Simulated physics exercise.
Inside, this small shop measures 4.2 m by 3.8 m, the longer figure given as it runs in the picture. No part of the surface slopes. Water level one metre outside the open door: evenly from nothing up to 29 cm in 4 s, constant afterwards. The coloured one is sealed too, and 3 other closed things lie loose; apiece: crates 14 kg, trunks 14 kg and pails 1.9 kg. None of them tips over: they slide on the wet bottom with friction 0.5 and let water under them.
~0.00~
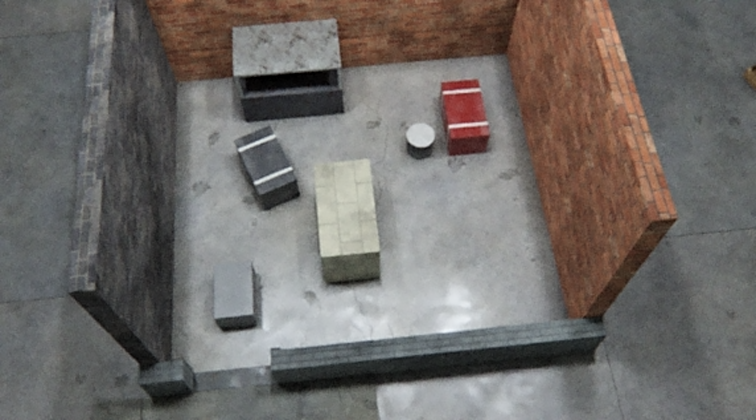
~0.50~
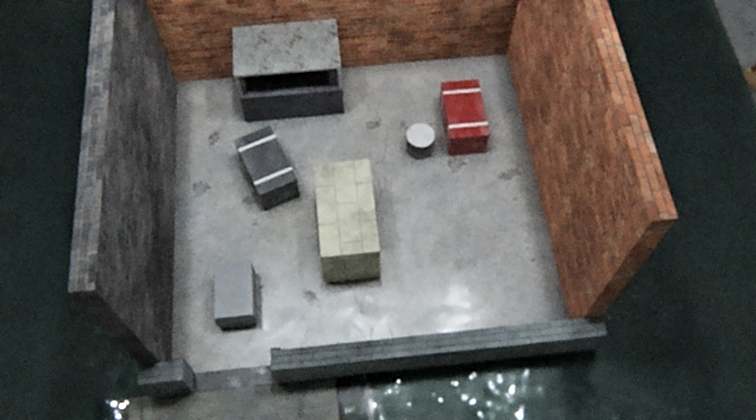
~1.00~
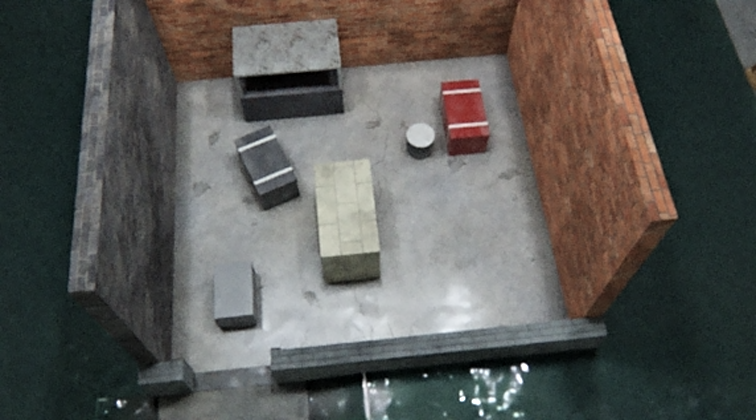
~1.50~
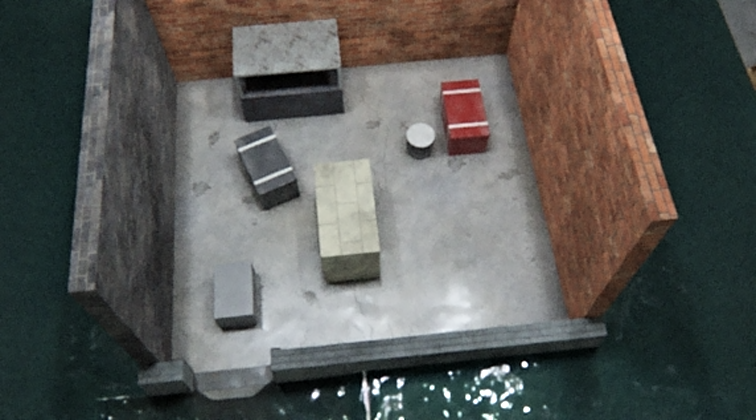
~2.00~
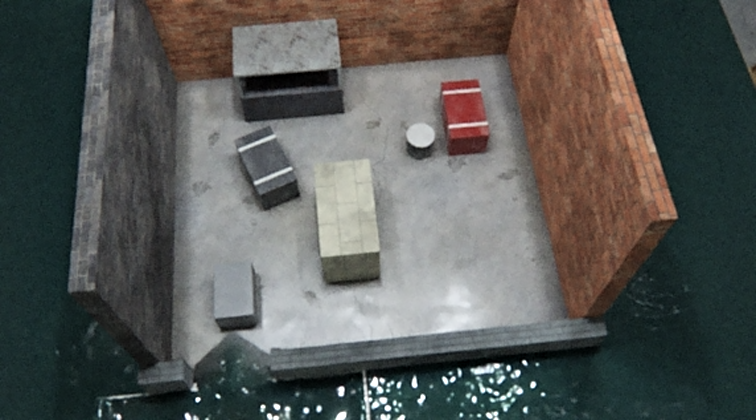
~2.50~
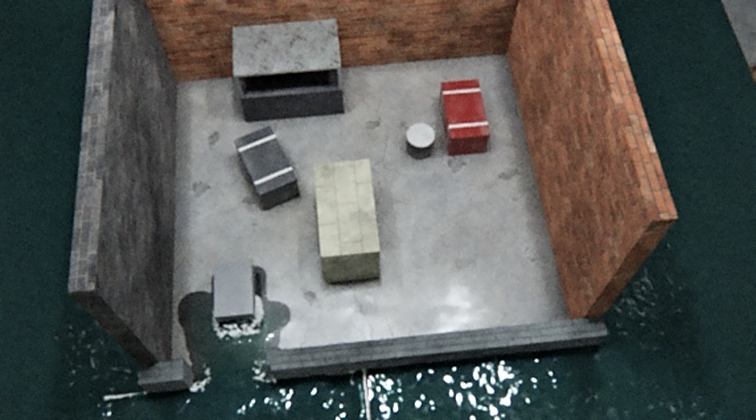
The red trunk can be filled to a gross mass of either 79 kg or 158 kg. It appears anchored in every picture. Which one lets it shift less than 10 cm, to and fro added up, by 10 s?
The lighter mass suffices.
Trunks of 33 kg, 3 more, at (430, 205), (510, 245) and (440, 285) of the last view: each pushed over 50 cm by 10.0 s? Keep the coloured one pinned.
Result, in order - falls shy; falls shy; falls shy.
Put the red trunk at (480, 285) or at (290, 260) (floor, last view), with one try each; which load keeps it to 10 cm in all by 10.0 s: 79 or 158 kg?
First try, the lighter option suffices; second try, the lighter option suffices.
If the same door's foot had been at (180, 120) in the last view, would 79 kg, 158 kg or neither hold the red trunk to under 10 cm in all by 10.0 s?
There even the lighter works.
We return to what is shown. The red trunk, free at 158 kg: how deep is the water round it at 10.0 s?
Close to 8 cm deep.
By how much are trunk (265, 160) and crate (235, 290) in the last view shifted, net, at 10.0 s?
Net displacement, in order: 300 cm; 250 cm.
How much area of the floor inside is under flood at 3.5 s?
Around 3.0 m2 of it.
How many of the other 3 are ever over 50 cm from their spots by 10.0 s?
Count: 3.
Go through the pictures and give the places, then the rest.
The red trunk at (465, 108) rests on the ground; 0.0 m2 under water; 0 of 4 have shifted, in the first picture.
The red trunk at (465, 108) rests on the ground; 0.0 m2 under water; 0 of 4 have shifted, in the second picture.
The red trunk at (465, 108), on the bottom; 0.0 m2 under water; 0 of 4 have shifted, in the third picture.
The red trunk at (465, 108) rests on the ground; water covers 0.0 m2; 0 of 4 have shifted, in the fourth picture.
The red trunk at (465, 108) rests on the ground; 0.2 m2 under water; 0 of 4 have shifted, in the fifth picture.
The red trunk at (465, 108) rests on the ground; 0.7 m2 under water; 0 of 4 have shifted, in the sixth picture.
After 3.5 s the red trunk would be 0 cm from its start with 79 kg and 0 cm from its start with 158 kg; 0 cm of water round it then.
After 4.5 s the red trunk would be 0 cm from its start with 79 kg and 0 cm from its start with 158 kg; 0 cm of water round it then.
After 7.0 s the red trunk would be 0 cm from its start with 79 kg and 0 cm from its start with 158 kg; 3 cm of water round it then.
After 10.0 s the red trunk would be 0 cm from its start with 79 kg and 0 cm from its start with 158 kg; 8 cm of water round it then.
